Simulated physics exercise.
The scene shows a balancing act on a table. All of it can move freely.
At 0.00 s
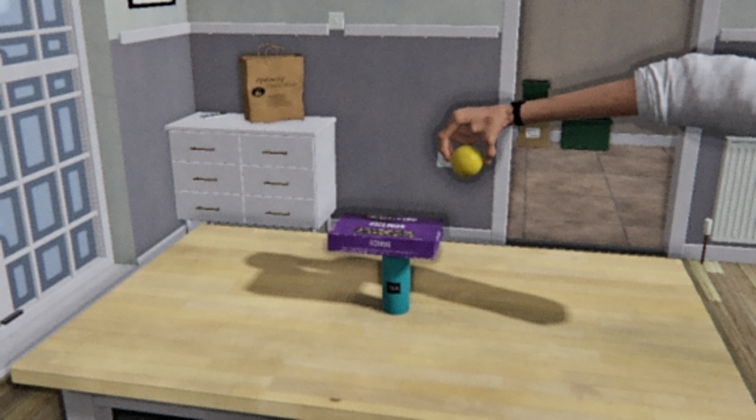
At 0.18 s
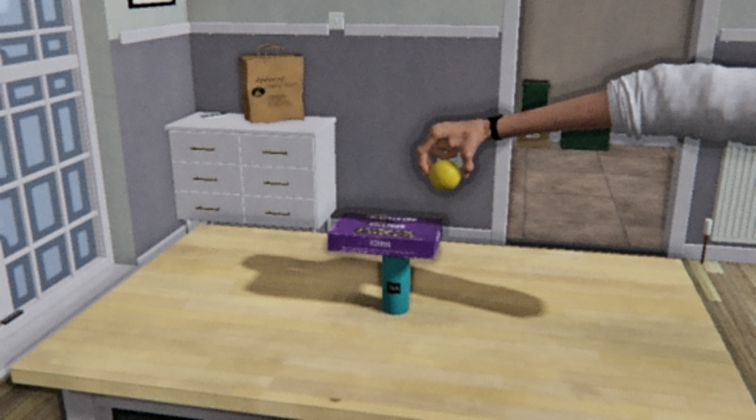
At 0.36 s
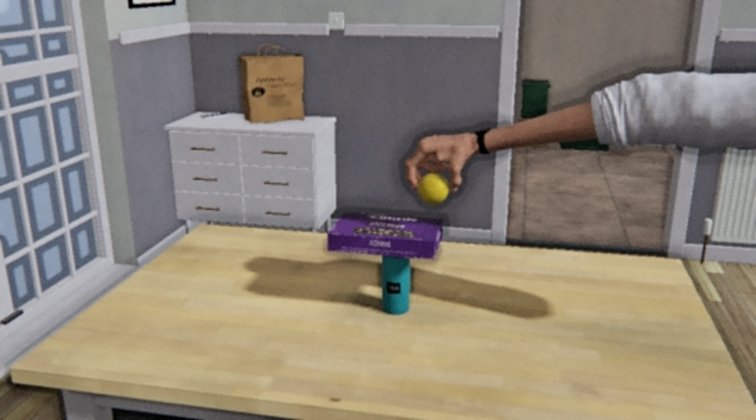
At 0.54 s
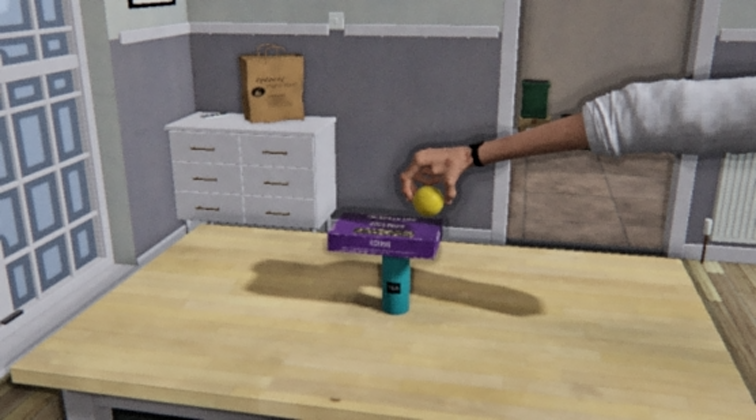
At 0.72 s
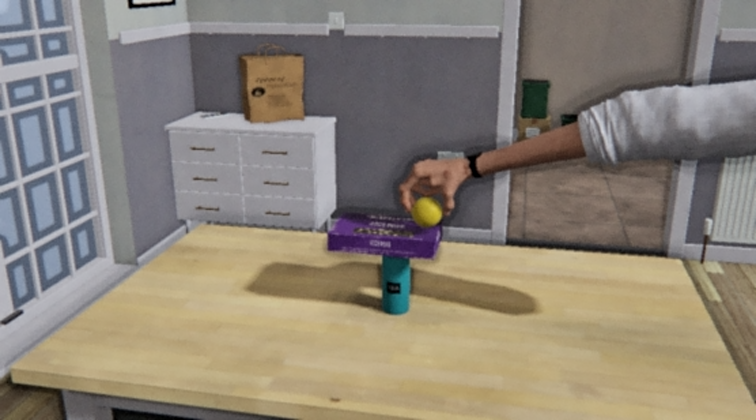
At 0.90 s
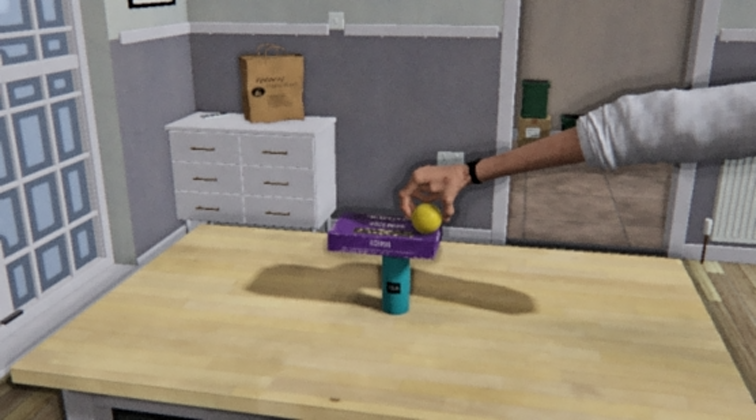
A hand holding a yellow lemon moved left and down over a wooden table, then set the lemon, still in its grip, on the right side of a purple packet balanced on a teal can.
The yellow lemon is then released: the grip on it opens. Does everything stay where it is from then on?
Ah, it stays steady all along.
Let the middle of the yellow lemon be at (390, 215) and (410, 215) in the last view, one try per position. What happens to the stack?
It does not fall the first time and does not fall the second time.
After 1.10 s, no change.
After 1.50 s, yellow lemon resting near (427, 219).
In the end (2.0 s), all 3 unmoved. At the end, from the last picture's camera, yellow lemon near (427, 219). The stack holds.
